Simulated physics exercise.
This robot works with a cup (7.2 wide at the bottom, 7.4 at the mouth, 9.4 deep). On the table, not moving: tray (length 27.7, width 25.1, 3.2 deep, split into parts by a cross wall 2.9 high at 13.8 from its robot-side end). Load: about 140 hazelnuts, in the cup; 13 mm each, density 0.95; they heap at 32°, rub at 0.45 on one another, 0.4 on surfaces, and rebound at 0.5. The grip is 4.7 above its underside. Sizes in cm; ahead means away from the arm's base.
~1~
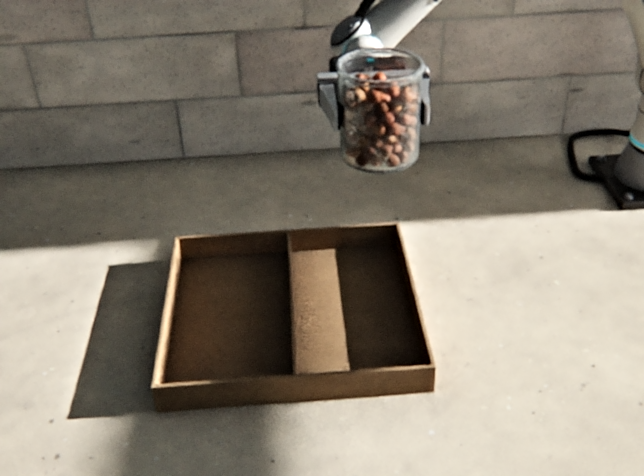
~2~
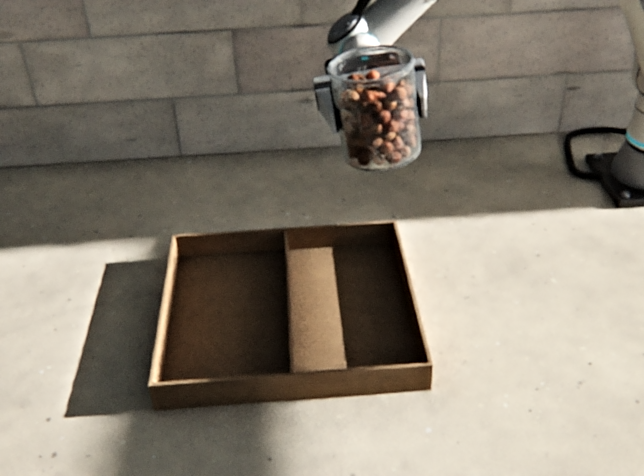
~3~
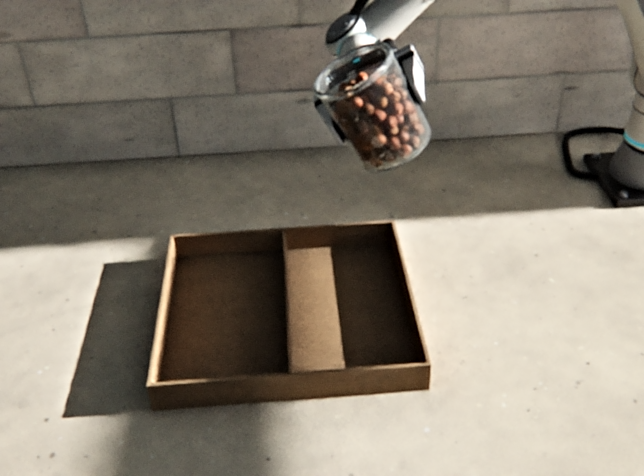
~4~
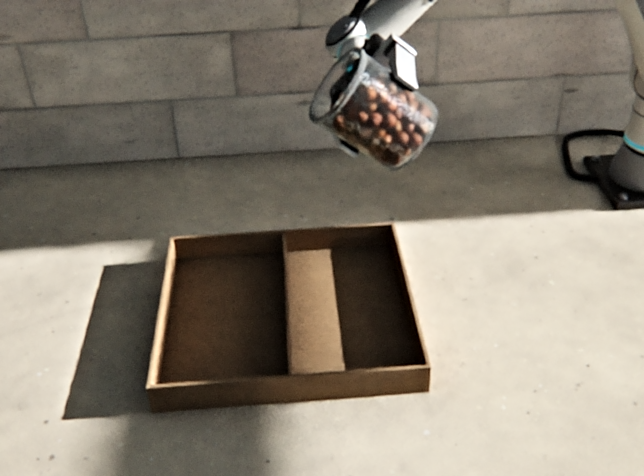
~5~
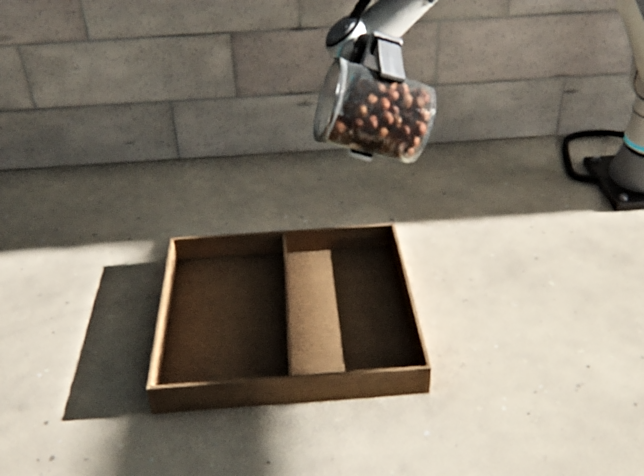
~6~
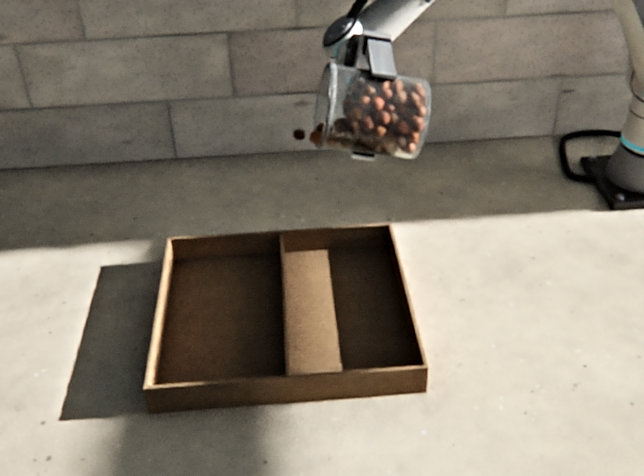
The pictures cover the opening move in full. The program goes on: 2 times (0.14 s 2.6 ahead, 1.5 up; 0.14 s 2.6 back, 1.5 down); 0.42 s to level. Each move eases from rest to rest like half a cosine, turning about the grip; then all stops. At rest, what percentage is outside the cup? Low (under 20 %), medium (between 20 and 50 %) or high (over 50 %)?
A medium share, between 20 and 50 %, ends outside the cup.
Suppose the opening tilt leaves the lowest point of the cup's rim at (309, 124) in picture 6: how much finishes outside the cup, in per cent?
About 5 per cent.
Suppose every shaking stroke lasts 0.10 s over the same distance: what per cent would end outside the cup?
Then about 55 per cent.
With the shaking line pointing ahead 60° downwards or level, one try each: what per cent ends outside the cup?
About 5 and 30 per cent.
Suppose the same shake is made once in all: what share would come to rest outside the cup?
It would be near 15 per cent.
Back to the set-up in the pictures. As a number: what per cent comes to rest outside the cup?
Some 30 per cent.
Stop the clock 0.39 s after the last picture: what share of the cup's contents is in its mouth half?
Some 50 per cent.
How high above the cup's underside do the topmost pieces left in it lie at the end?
Roughly 7.5 cm.
Then, 0.39 s later, tilted 77° forward, highest piece 28 above the table; 121 in the cup, 10 in the far-side part, 3 in the robot-side part, 2 in flight or on a rim.
Then, 0.78 s later, tilted 34° forward, highest piece 29 above the table; 96 in the cup, 29 in the far-side part, 10 in the robot-side part, 1 in flight or on a rim.
Then, 1.18 s later, level, highest piece 28 above the table; 96 in the cup, 30 in the far-side part, 10 in the robot-side part.
Then, 2.23 s later, level, highest piece 28 above the table; 96 in the cup, 30 in the far-side part, 10 in the robot-side part.
At rest, 96 in the cup, 30 in the far-side part, 10 in the robot-side part. That is 29 % outside the cup.
